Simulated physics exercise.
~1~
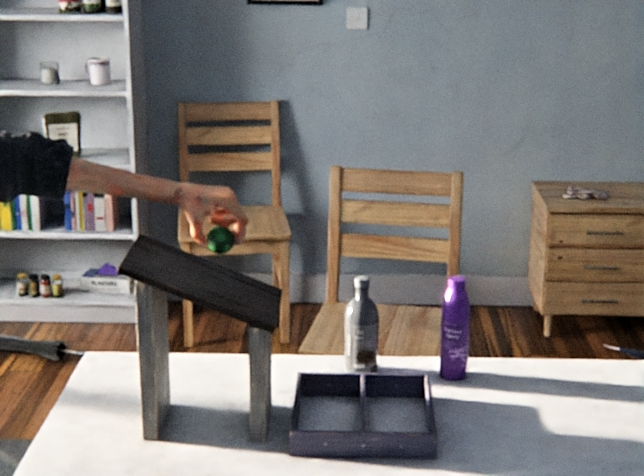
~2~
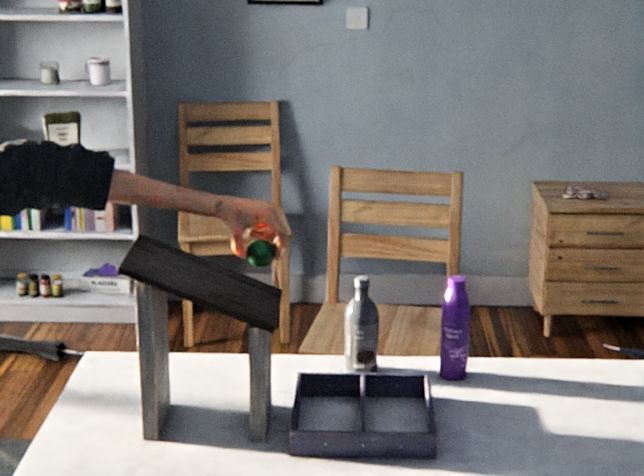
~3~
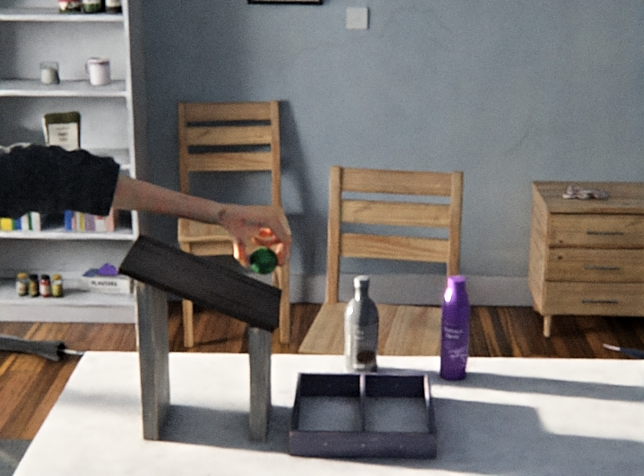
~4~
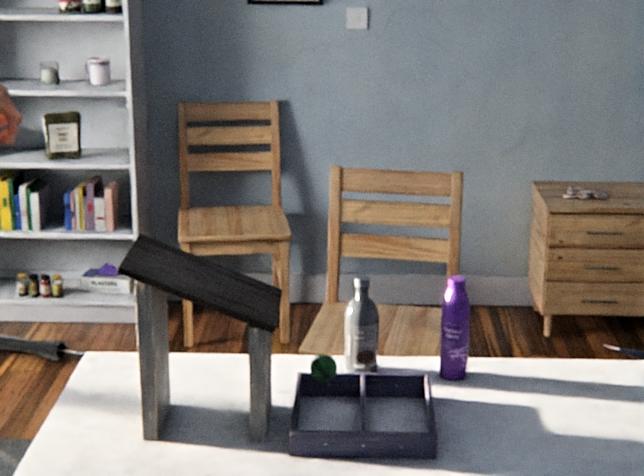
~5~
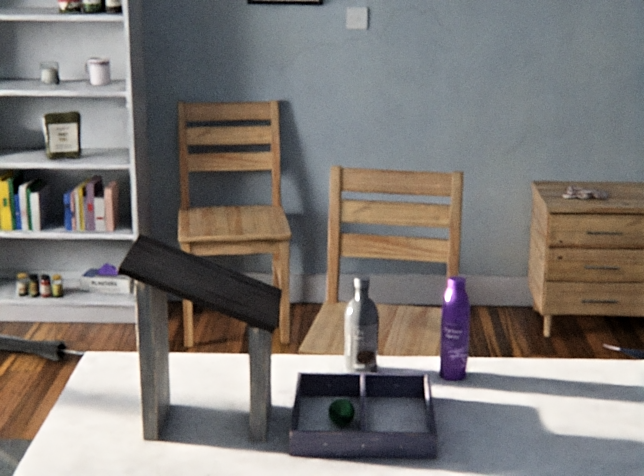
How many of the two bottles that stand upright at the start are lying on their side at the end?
None of them are lying down, as the purple bottle and the grey bottle both remain upright.
